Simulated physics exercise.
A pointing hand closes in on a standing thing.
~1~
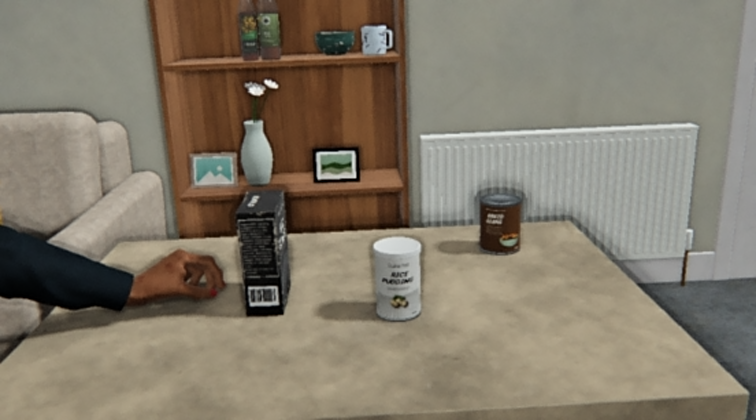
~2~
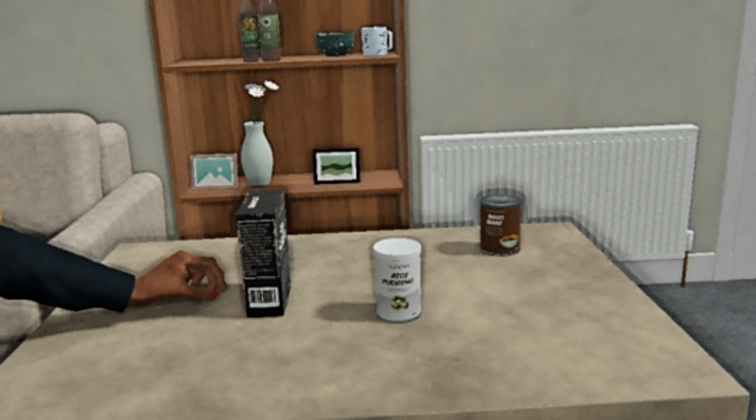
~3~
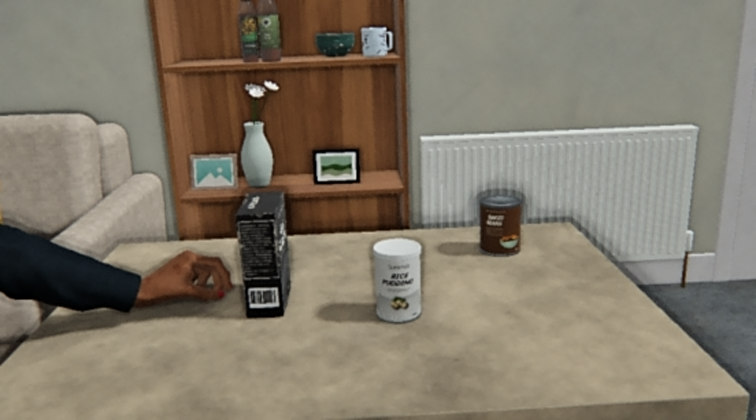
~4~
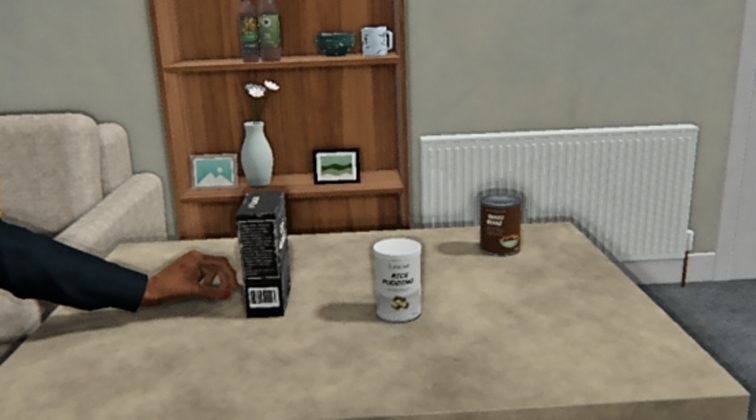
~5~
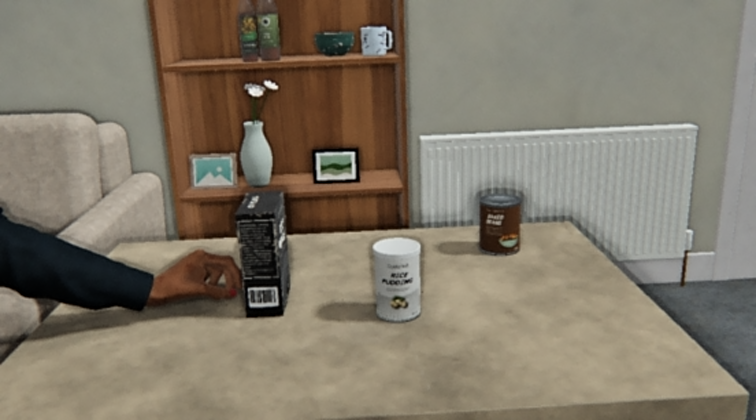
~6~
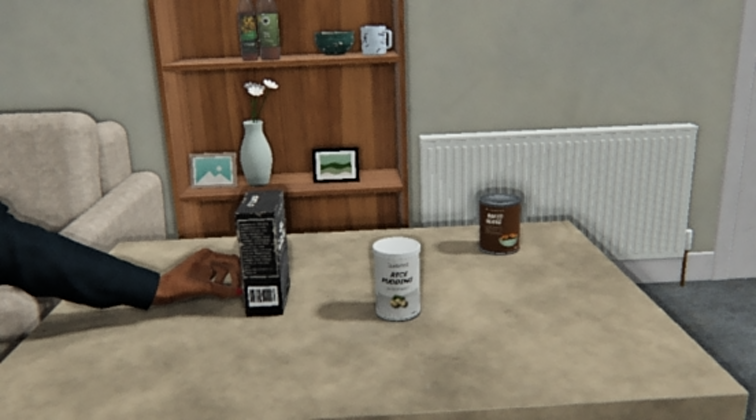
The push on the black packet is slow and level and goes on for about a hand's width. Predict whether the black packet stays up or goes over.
It stays up.
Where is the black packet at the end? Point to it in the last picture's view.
In the last picture, near pixel (343, 248).
Then, 0.40 s past the last view, black packet displaced a little near (283, 251).
Then, 0.90 s past the last view, black packet displaced a little near (309, 249).
Then, 1.40 s past the last view, black packet displaced about its own width near (335, 248).
Finally, moved from the start, black packet. Final places as the last picture's camera would see them, black packet near (343, 248).
